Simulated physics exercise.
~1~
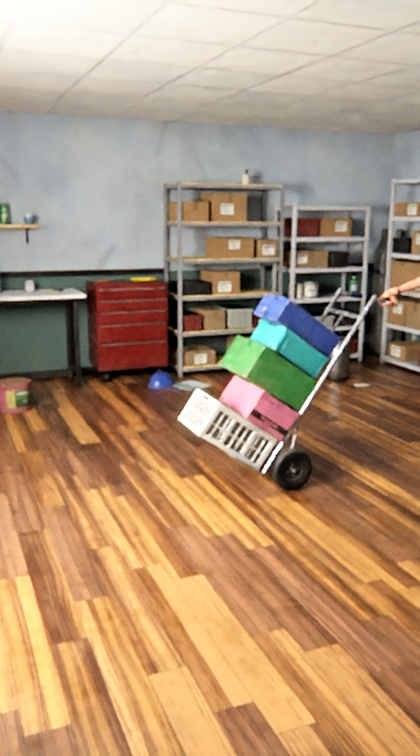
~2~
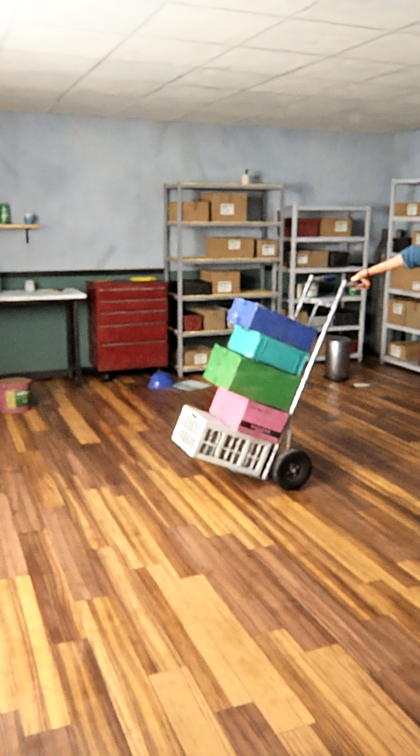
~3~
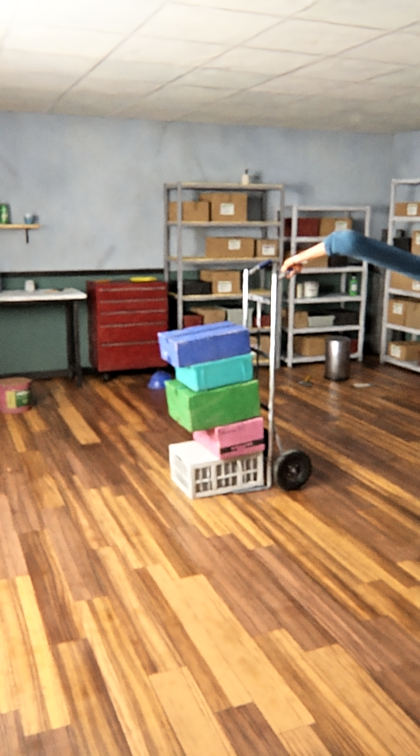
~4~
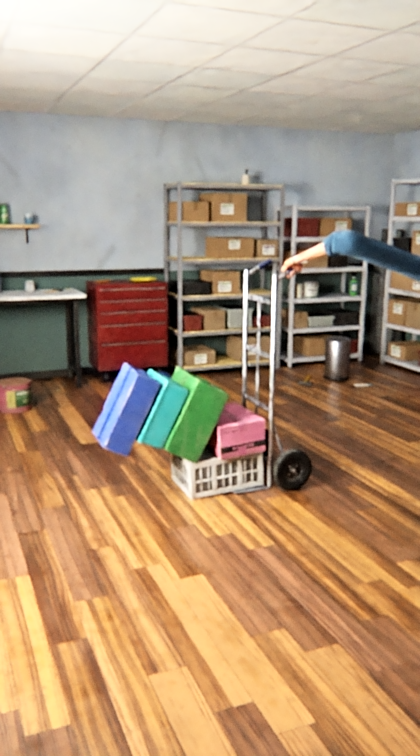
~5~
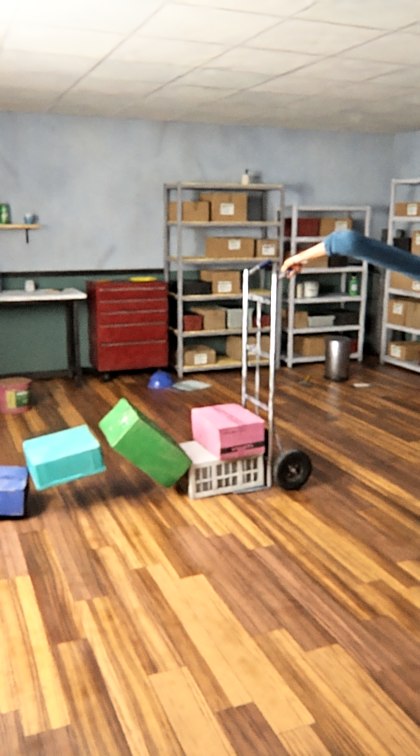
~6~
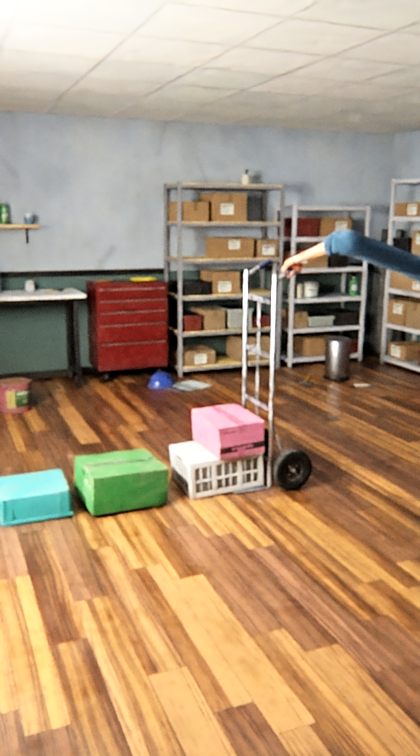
A hand truck stands tilted back toward the right in a storeroom with a wood floor, seen from a still view facing metal shelves and a red tool cabinet. It carries a white crate at the bottom, then a pink box, a green parcel, a turquoise tote and a blue parcel on top. A hand at the right swings the truck upright, and the upper three items topple off to the left. They tumble to the floor while the hand holds the truck still. At the end, the green parcel and turquoise tote lie left of the truck, the blue parcel is out of view, and the pink box remains on the crate.
